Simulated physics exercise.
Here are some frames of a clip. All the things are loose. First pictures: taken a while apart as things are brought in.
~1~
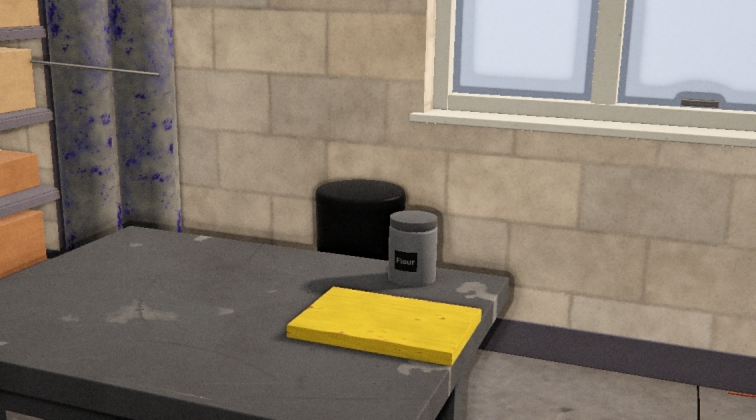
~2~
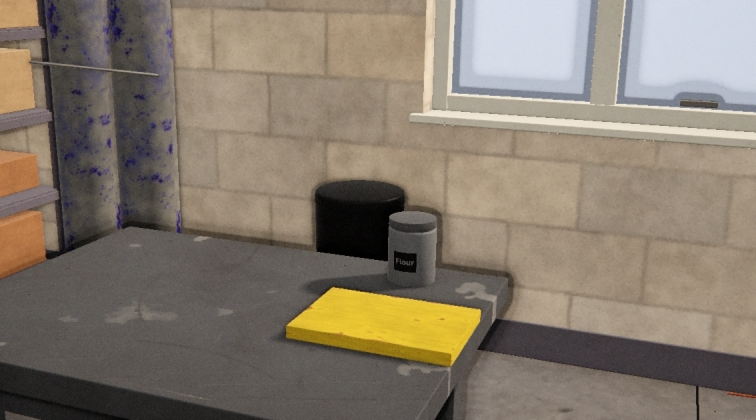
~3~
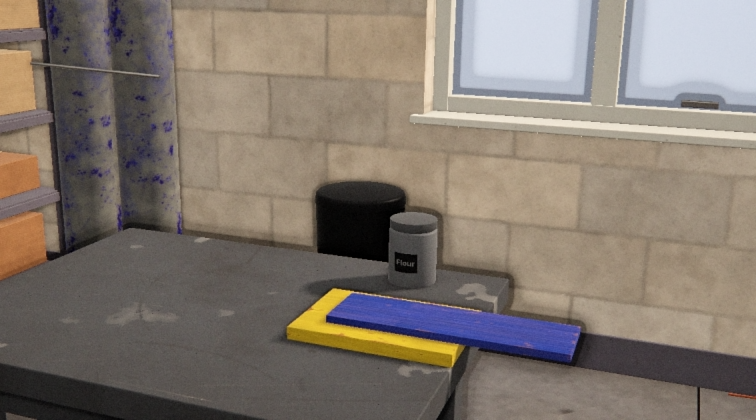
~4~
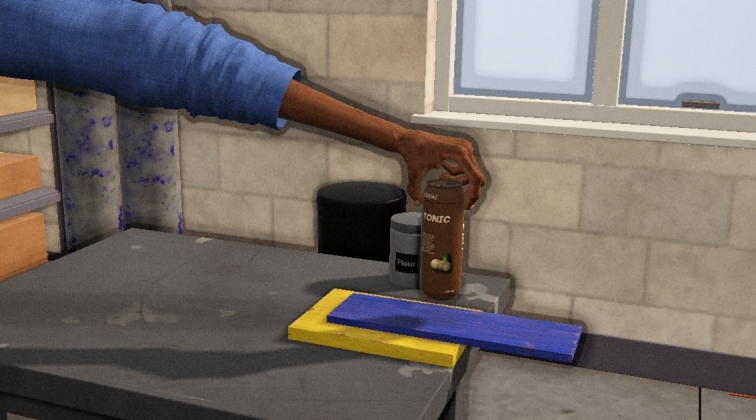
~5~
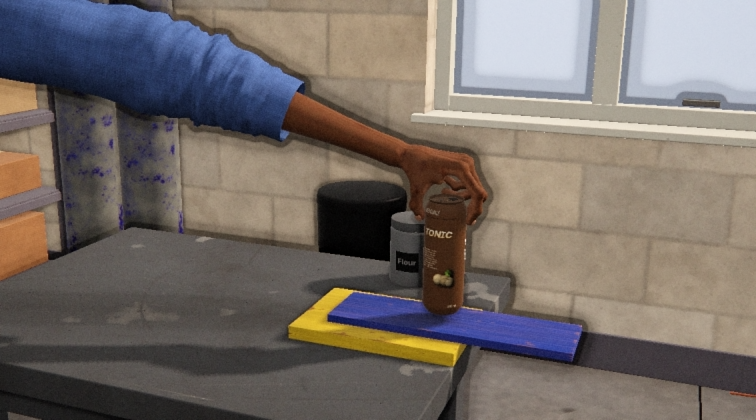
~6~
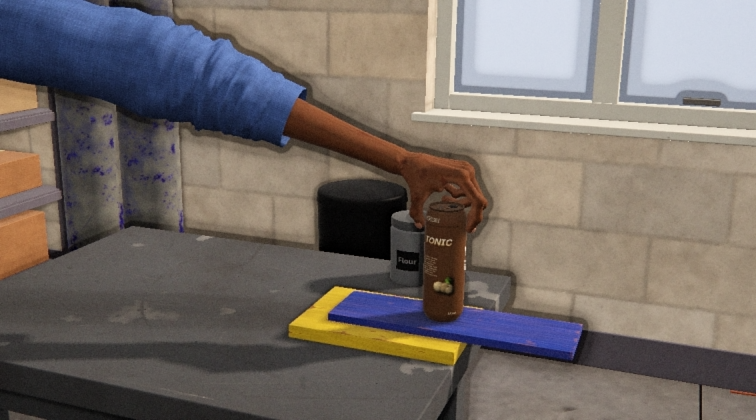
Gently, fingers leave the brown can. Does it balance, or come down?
It will most likely survive the release.
Then, 0.90 s later than the last frame, things are still on the move.
Then, 1.70 s later than the last frame, all is still.
When it is over, all 4 as before. End places, in pixels of the last picture, brown can near (445, 263). The board keeps its balance.
